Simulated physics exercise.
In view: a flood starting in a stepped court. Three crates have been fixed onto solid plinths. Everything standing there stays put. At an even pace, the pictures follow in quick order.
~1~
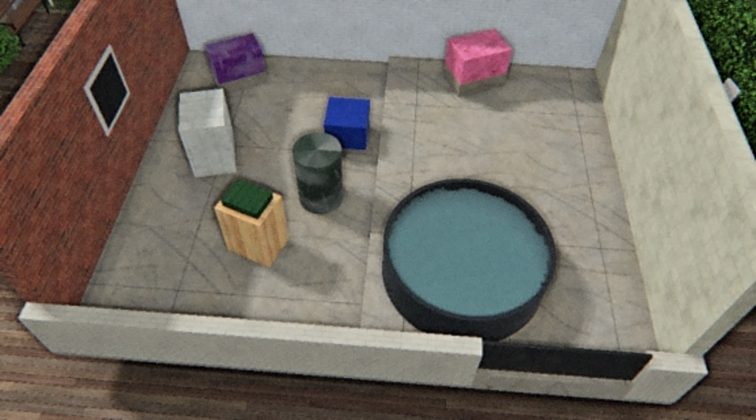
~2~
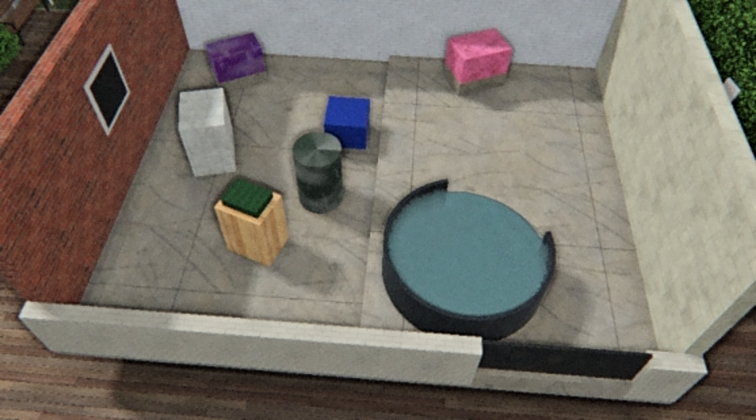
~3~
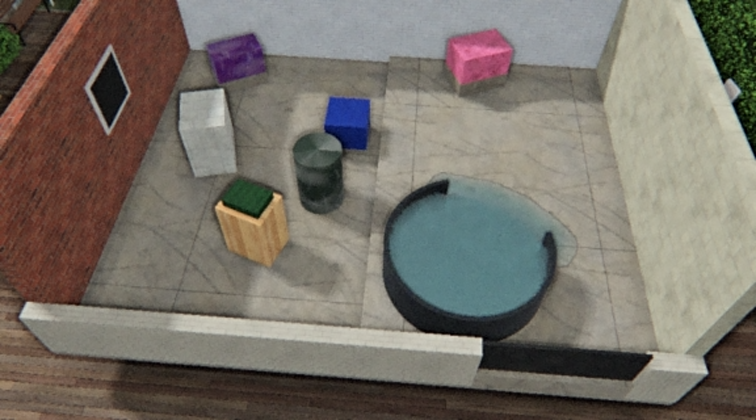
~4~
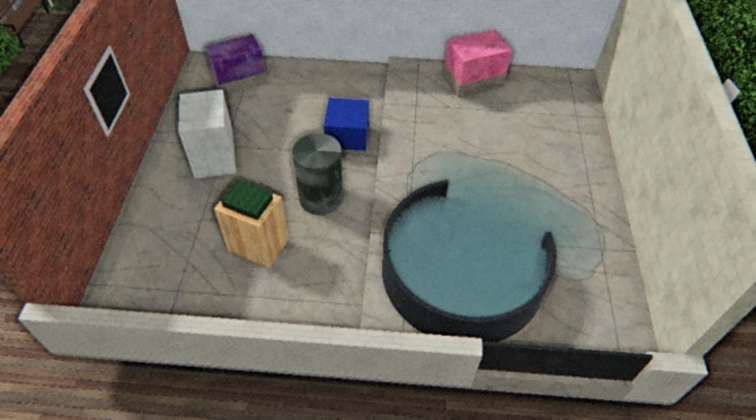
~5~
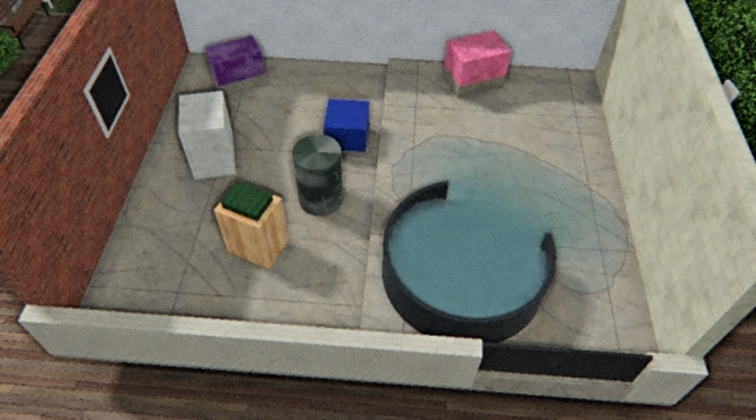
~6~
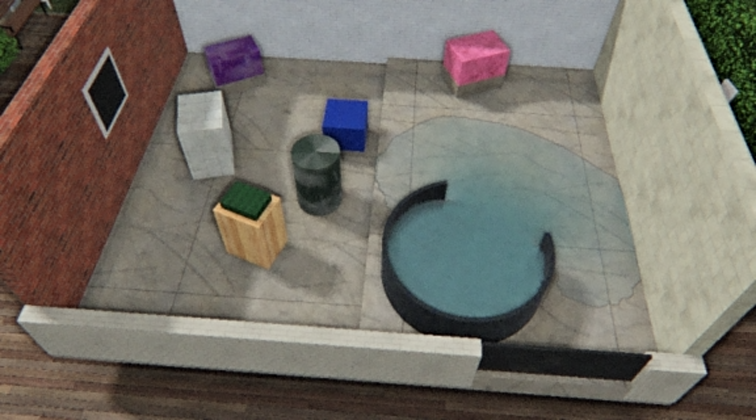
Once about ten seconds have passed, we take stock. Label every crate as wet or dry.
Purple crate: Dry; pink crate: Wet; blue crate: Wet.
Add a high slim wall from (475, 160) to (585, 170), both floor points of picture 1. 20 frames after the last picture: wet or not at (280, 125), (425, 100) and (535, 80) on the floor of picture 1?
One after the other: Not flooded, under water, awash.
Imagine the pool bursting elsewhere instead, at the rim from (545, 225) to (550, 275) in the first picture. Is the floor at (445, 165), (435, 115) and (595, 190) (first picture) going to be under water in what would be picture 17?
Going through them in turn: Still unsoaked, then still unsoaked, then reached by the flood.
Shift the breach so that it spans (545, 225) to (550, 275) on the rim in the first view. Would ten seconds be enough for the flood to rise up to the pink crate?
Then: Pink is spared.
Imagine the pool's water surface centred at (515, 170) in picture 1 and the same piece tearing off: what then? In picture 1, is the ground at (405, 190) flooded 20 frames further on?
By then that patch is left unwetted.
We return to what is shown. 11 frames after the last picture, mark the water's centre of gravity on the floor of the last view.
I would point to (510, 187).
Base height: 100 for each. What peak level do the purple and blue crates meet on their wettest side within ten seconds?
50 and 220 %, roughly.
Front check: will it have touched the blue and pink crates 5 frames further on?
Then: Blue crate touched; pink crate water there.
A moment on, water covers 30 % of the floor; the purple crate not reached, the pink crate water round its plinth, the blue crate water round its plinth.
Next, water covers 40 % of the floor; the purple crate not reached, the pink crate water round its plinth, the blue crate water round its plinth.
Then, water covers 45 % of the floor; the purple crate not reached, the pink crate water round its plinth, the blue crate water round its plinth.
Later, water covers 65 % of the floor; the purple crate water round its plinth, the pink crate water round its plinth, the blue crate water round its plinth.
In the end, water covers 95 % of the floor; the purple crate stayed above the water, the pink crate was topped, the blue crate was topped.
